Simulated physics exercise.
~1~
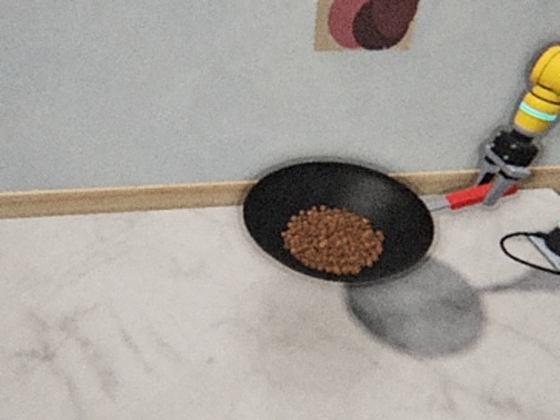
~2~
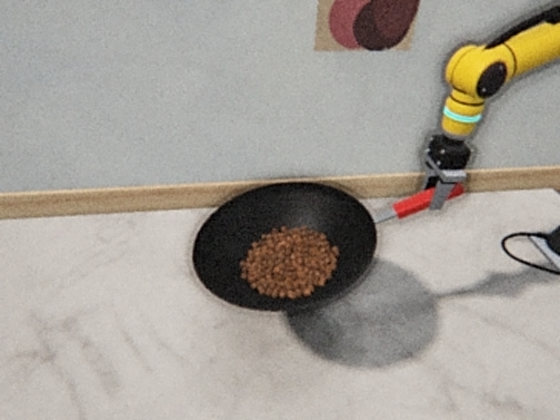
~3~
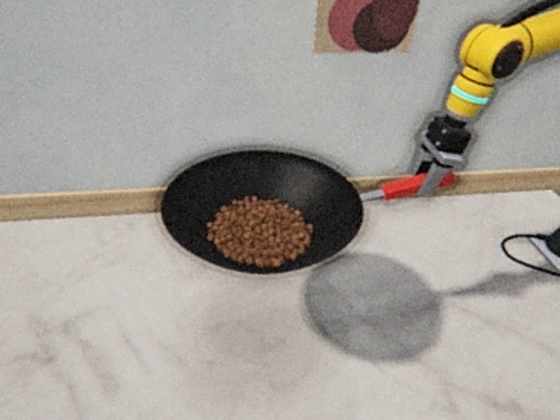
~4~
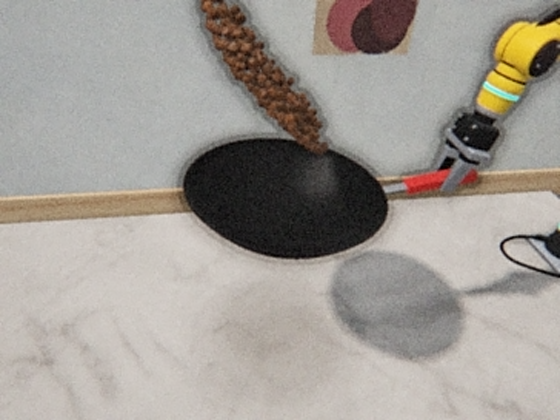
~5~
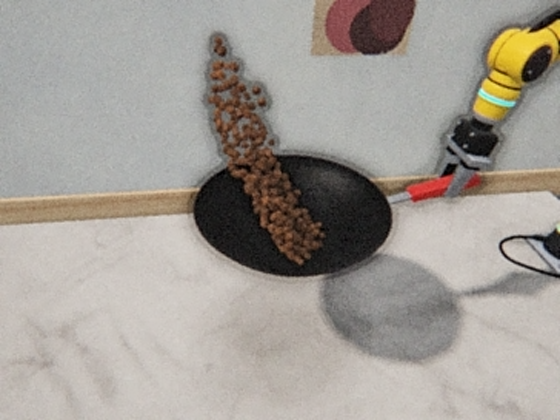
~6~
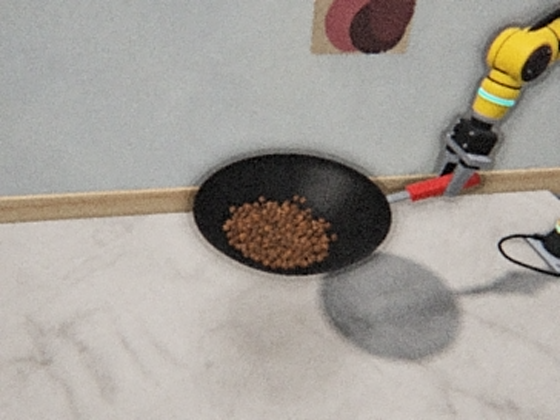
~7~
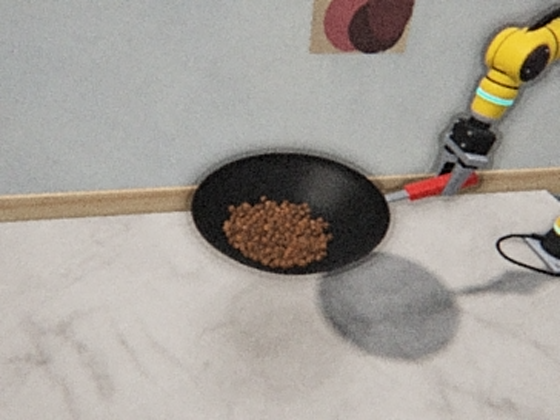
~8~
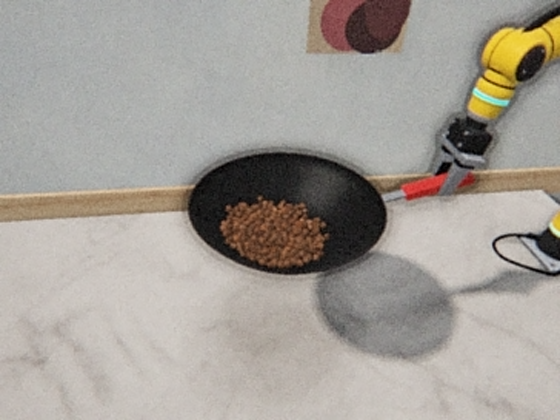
Yellow robot arm swinging a black wok left, tossing brown pellets high above it and catching them back in a heap.
